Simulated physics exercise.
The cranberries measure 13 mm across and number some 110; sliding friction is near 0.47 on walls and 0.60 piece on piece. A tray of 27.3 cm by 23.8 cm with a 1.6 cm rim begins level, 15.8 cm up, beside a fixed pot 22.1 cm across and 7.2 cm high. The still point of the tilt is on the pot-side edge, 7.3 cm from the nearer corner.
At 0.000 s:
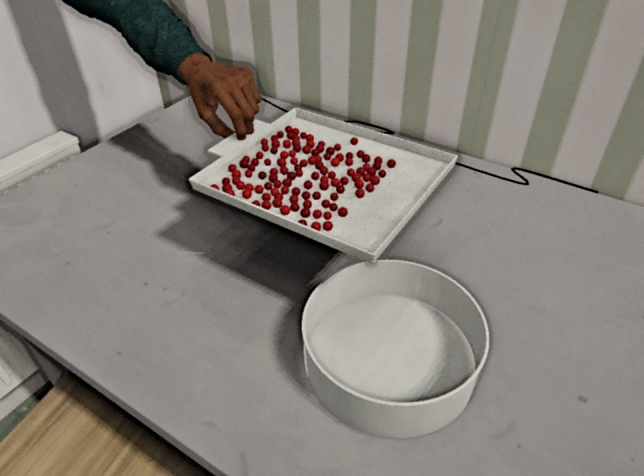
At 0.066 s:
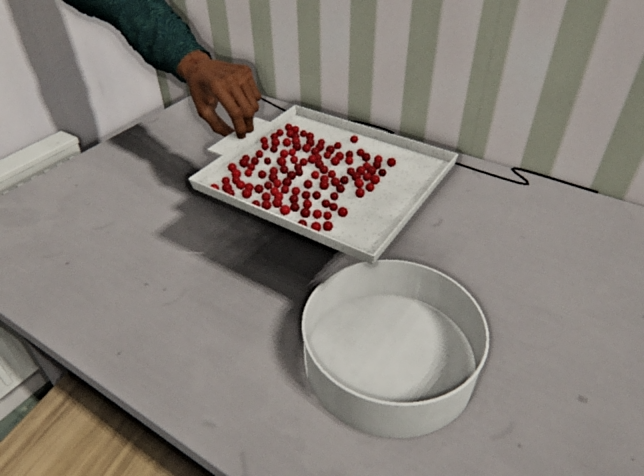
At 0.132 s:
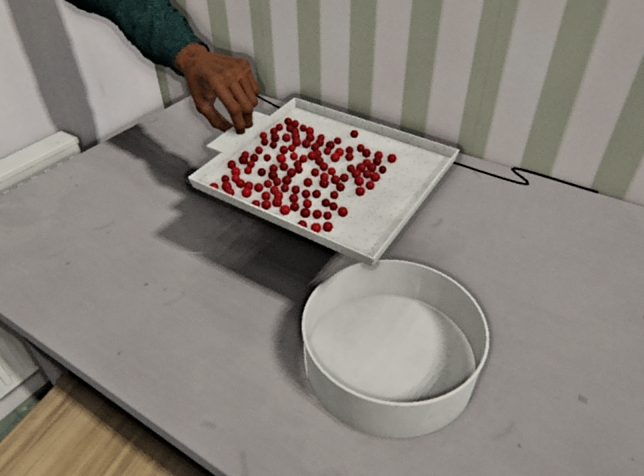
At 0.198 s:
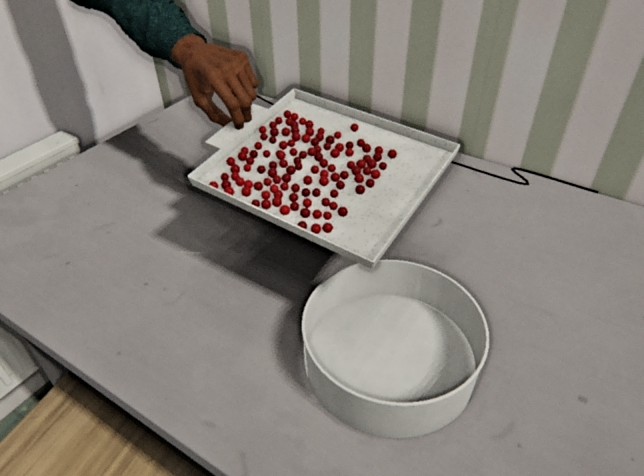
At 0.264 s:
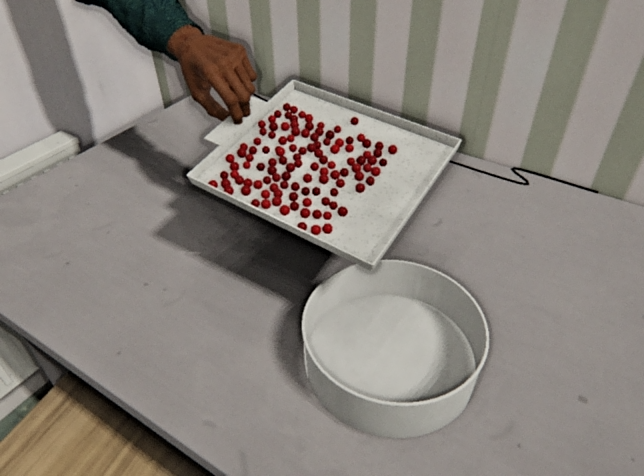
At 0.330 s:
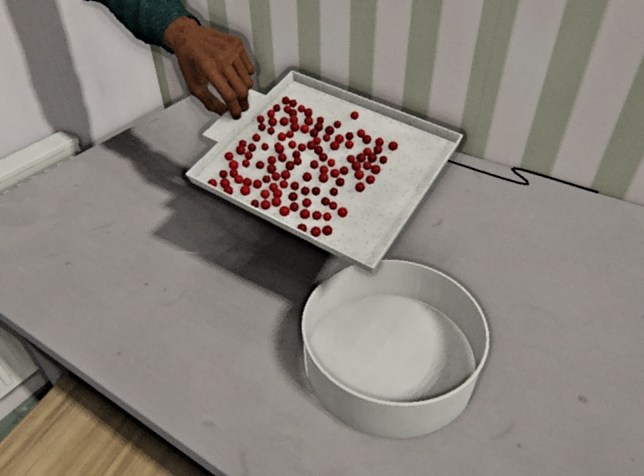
A white tray scattered with small red cranberries tilted gently toward a round white pot as a hand at its far left end raised it, while the berries kept their places on it.
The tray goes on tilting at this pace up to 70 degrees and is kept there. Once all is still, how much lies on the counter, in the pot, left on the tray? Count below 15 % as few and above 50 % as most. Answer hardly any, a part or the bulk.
Counter hardly any, pot hardly any, tray the bulk.
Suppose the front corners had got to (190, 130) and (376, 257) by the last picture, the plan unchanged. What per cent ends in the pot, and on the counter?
Pot 10, counter 5.
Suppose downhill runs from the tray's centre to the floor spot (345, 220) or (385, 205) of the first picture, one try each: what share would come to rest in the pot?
About 5 and 5 per cent.
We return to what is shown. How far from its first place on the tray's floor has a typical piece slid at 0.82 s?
Some 7 cm.
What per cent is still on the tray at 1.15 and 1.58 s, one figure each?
In turn: 100, 100.
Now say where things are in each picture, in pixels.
Tray tilt 0 degrees, front corners at (192, 179) and (373, 253); middle of the pieces at (299, 173); pot at (394, 322), in the first picture.
Tray tilt 1 degrees, front corners at (192, 178) and (373, 254); middle of the pieces at (299, 172), in the second picture.
Tray tilt 4 degrees, front corners at (191, 177) and (373, 256), lowest corner right front; middle of the pieces at (299, 170), in the third picture.
Tray tilt 7 degrees, front corners at (191, 176) and (372, 259), lowest corner right front; middle of the pieces at (299, 167), in the fourth picture.
Tray tilt 11 degrees, front corners at (190, 174) and (372, 262), lowest corner right front; middle of the pieces at (298, 164), in the fifth picture.
Tray tilt 14 degrees, front corners at (189, 173) and (372, 265), lowest corner right front; middle of the pieces at (298, 161); pot at (394, 322). Its pace works out near 55 degrees a second, in the sixth picture.
After 0.82 s, tilt 41 degrees; the tray holds 100 %, the pot 0 %.
After 1.15 s, tilt 58 degrees; the tray holds 100 %, the pot 0 %.
Then, at 1.58 s, tilt 70 degrees; the tray holds 100 %, the pot 0 %.
By 2.0 s all is still; counter 0 %, pot 0 %, tray 100 %.
